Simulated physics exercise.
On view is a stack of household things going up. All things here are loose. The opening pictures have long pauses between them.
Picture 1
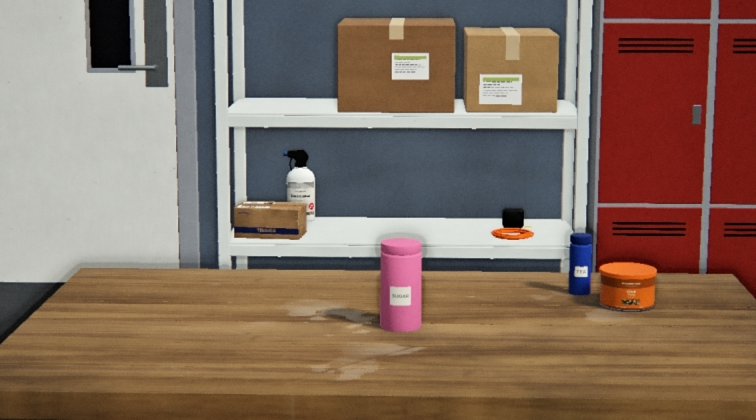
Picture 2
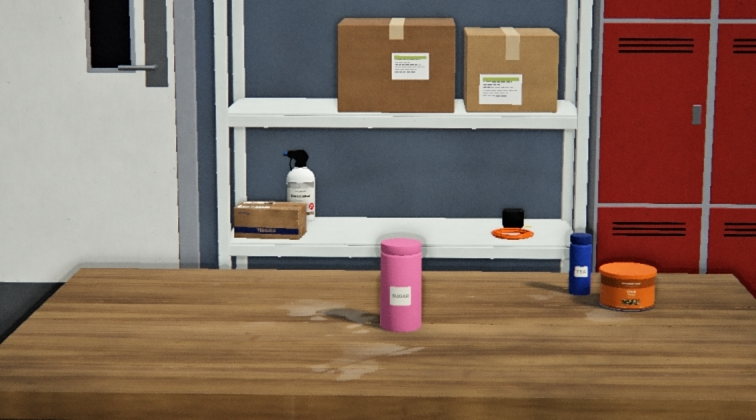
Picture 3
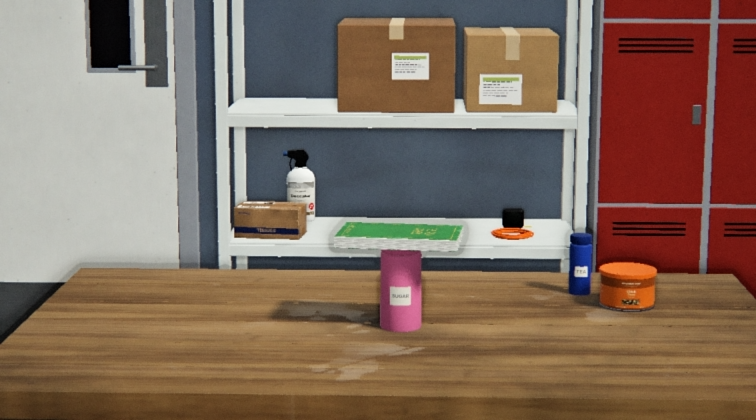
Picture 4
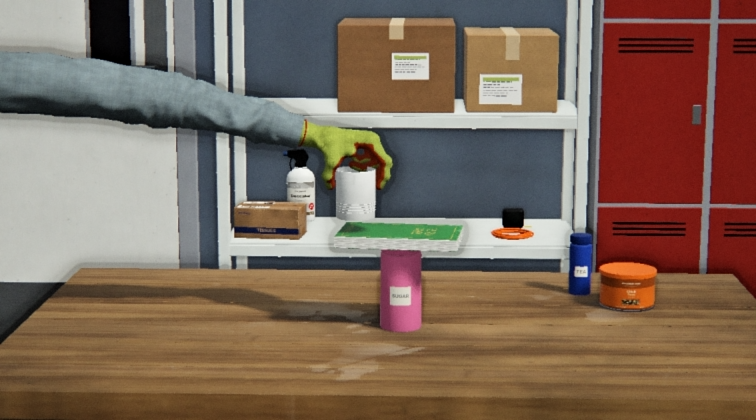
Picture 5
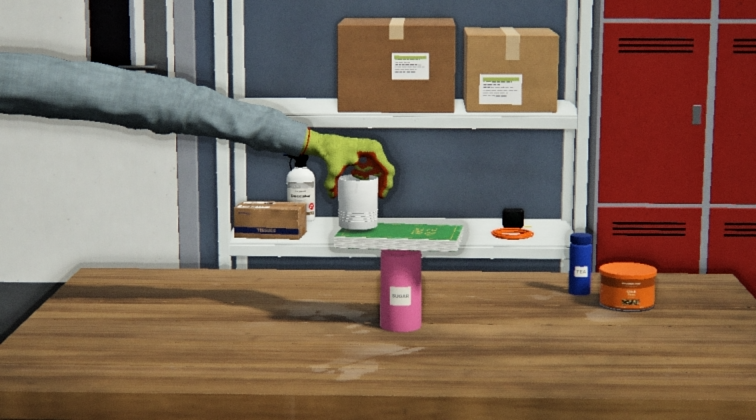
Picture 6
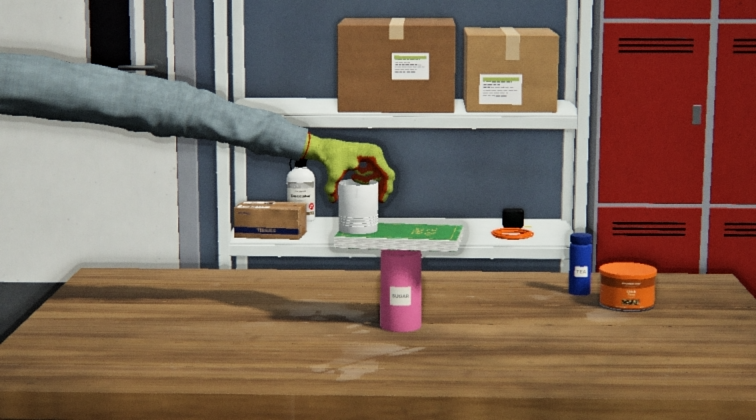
On a wooden table in front of white shelves and red lockers, a pink jar stands alone near the middle, with blue and orange containers to the right. A green book then appears flat on top of the jar. A gloved hand reaches in from the left and lowers a white cup onto the book's left side.
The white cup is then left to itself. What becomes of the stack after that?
The pile stays together.
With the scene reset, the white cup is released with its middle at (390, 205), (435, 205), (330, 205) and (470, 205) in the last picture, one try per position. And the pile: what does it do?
On the first try the pile remains standing, on the second it remains standing, on the third it topples and on the fourth it topples.
Then, 0.60 s on from there, no change.
Then, 1.60 s on from there, white cup resting near (358, 207).
In the end, all 5 unmoved. At the end, from the last picture's camera, white cup near (358, 207). The pile stays up.
